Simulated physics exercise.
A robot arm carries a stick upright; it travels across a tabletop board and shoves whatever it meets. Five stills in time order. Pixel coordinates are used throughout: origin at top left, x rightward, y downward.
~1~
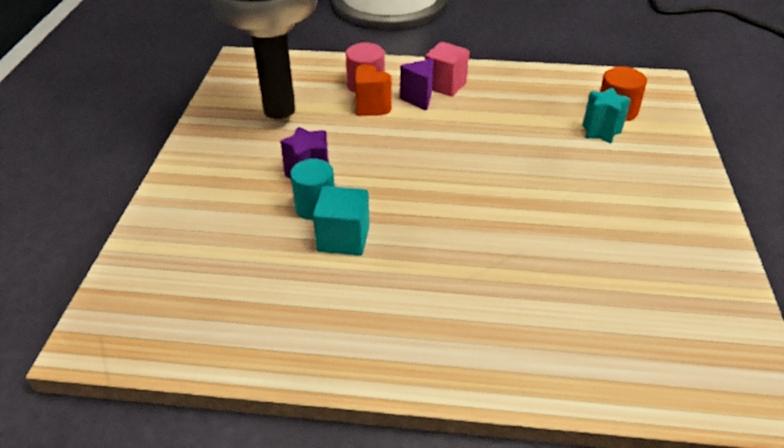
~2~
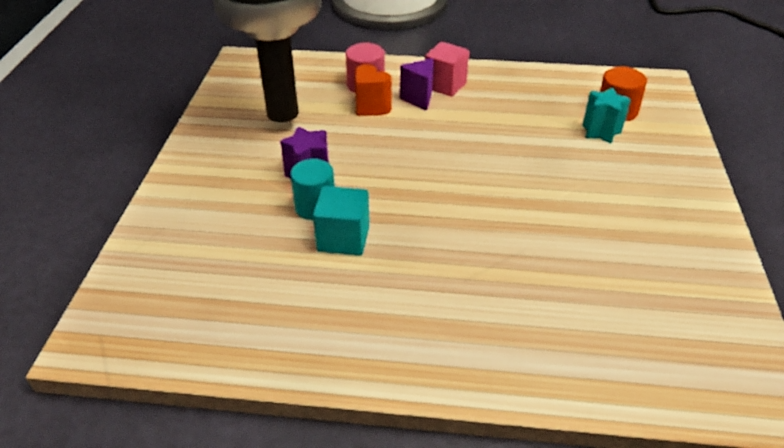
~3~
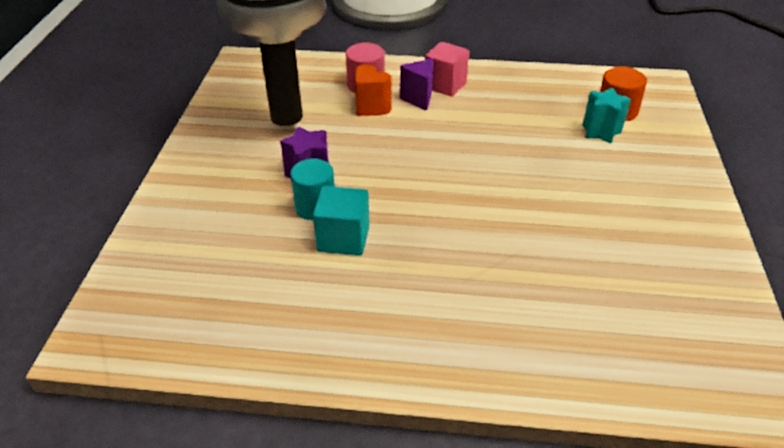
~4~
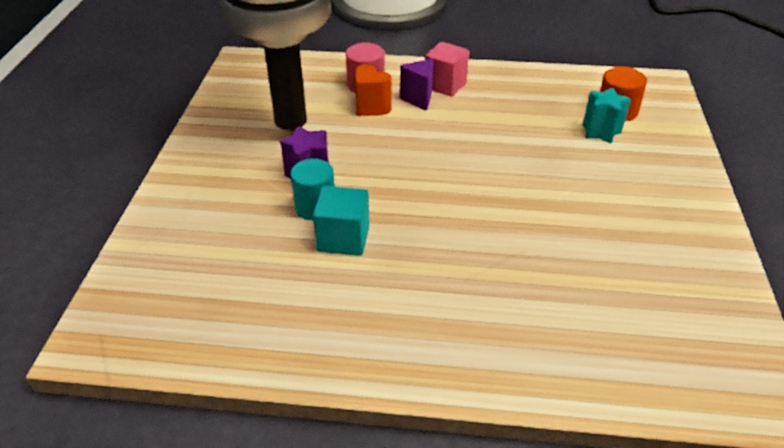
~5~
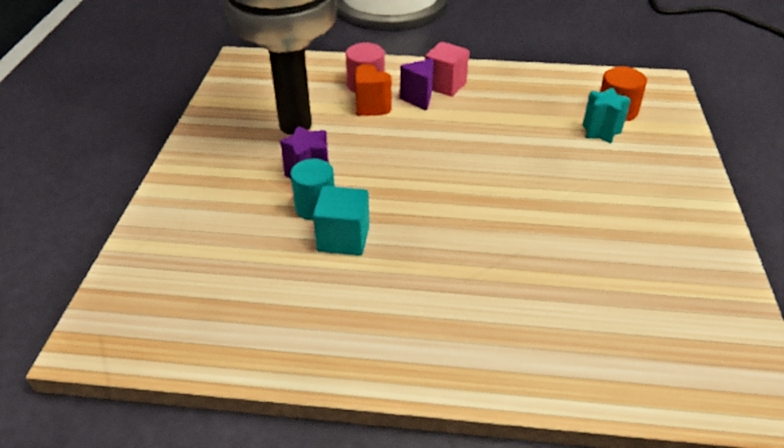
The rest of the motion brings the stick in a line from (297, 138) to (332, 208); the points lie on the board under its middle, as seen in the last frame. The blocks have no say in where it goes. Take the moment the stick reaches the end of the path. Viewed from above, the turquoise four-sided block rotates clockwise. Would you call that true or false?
My answer: False.
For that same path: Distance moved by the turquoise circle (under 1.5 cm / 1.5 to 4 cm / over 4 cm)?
It is going to finish beyond 4 cm from where it is now.
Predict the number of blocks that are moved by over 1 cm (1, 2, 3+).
I expect three or more blocks to move.
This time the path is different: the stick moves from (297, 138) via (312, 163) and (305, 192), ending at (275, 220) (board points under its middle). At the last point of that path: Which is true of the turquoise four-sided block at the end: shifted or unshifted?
That one moves away.
What follows on the original path. One third of the way, stick at (307, 148); purple star at (306, 151); turquoise circle at (311, 175).
Two thirds of the way, stick at (319, 171); purple star at (309, 176), turned 30° clockwise; turquoise circle at (300, 202); turquoise four-sided block at (343, 218), turned 50° anticlockwise.
At the end, stick at (331, 195); purple star at (311, 200), turned 55° clockwise; turquoise circle at (284, 225); turquoise four-sided block at (343, 229), turned 70° anticlockwise; orange heart still.
